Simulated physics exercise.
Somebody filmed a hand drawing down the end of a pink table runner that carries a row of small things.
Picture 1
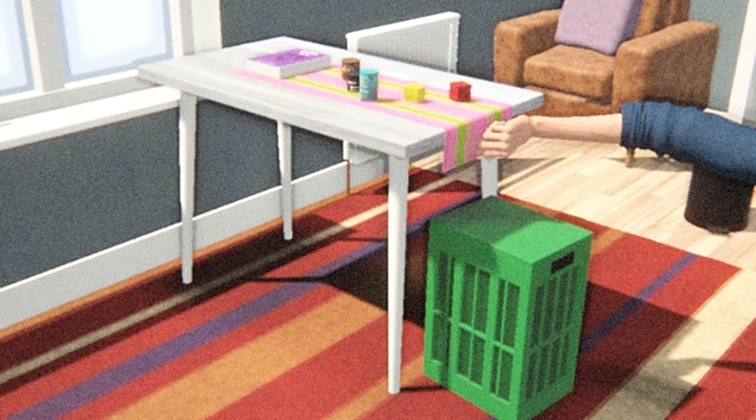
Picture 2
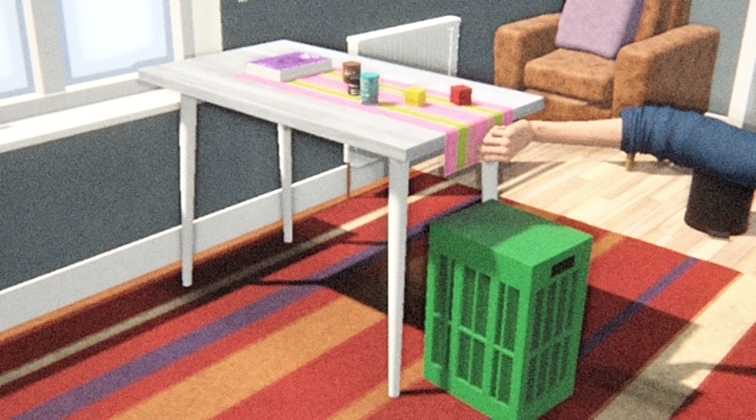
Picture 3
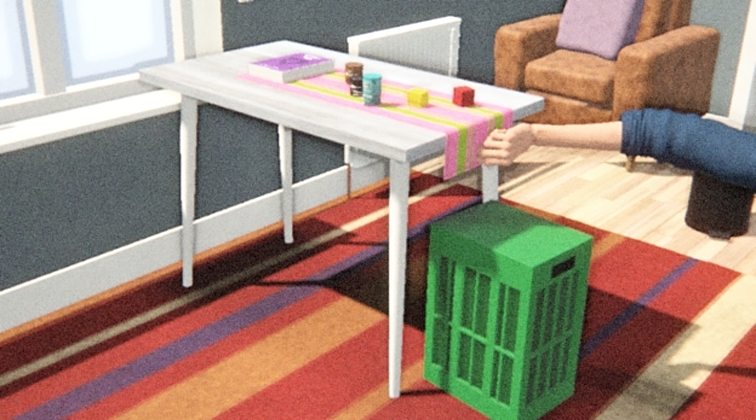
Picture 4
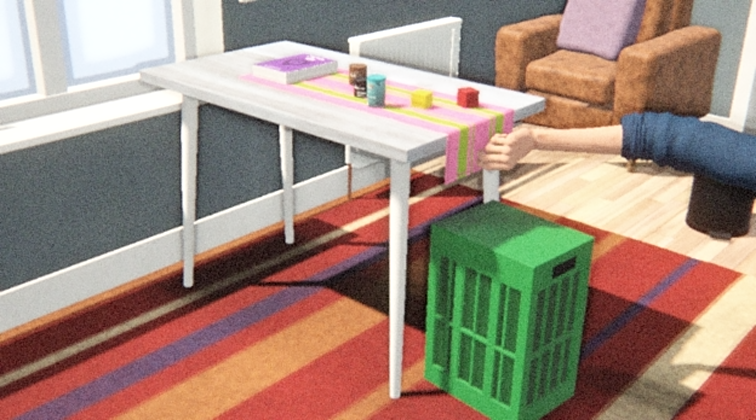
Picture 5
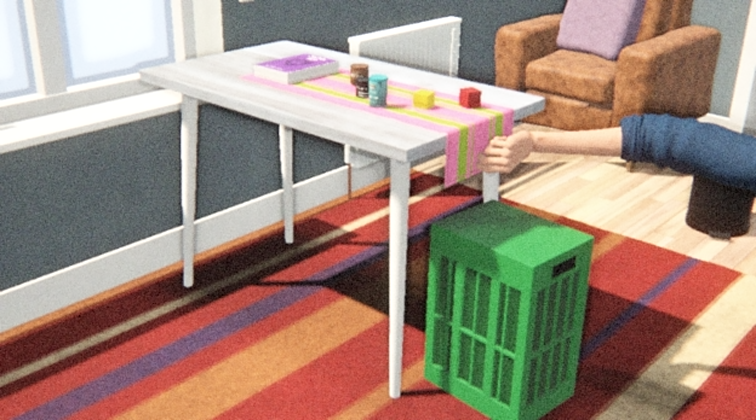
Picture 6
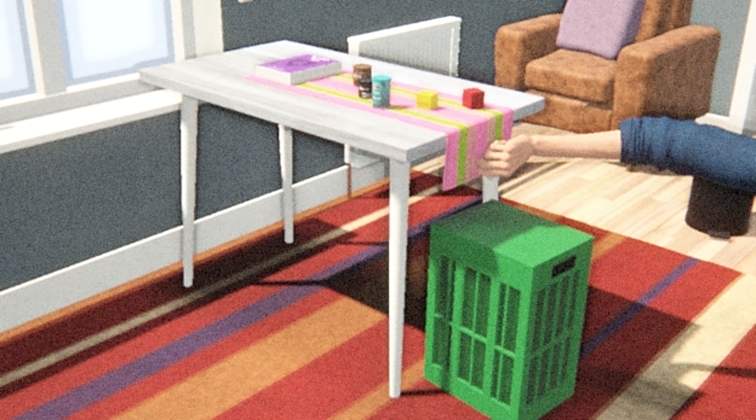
In a room with a striped rug, a hand slowly pulled the end of a pink runner down over a table's edge, and the cubes and little containers on it slid slightly to the right.
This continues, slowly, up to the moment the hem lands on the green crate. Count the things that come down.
Over the edge go one.
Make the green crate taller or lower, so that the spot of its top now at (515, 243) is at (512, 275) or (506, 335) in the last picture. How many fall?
It would be 2 and 4.
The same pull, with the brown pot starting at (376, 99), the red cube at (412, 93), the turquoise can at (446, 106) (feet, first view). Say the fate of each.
The brown pot holds on; the red cube holds on; the turquoise can drops off.
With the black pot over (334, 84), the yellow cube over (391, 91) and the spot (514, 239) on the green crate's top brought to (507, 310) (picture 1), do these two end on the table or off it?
The black pot stays on, the yellow cube goes over.
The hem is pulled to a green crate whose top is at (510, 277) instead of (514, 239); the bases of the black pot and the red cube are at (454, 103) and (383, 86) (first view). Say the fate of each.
The black pot is carried off; the red cube holds on.
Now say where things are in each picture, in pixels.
In the first frame, hem (443, 172); red cube (461, 83); yellow cube (415, 86); turquoise can (369, 71); black pot (356, 73); brown pot (351, 60); top of the crate (514, 239).
In the second frame, hem (444, 177); red cube (461, 87).
In the third frame, hem (444, 180); yellow cube (418, 91).
In the fourth frame, hem (445, 184); turquoise can (377, 76); top of the crate (515, 244).
In the fifth frame, hem (445, 187); black pot (365, 79).
In the sixth frame, hem (443, 191); red cube (474, 90); yellow cube (428, 93); turquoise can (382, 77); black pot (368, 79); brown pot (362, 66).
A little later, hem near (478, 189); all still up.
Next, hem on the crate; red cube gone.
When it is over, hem on the crate; red cube gone. The table loses one.
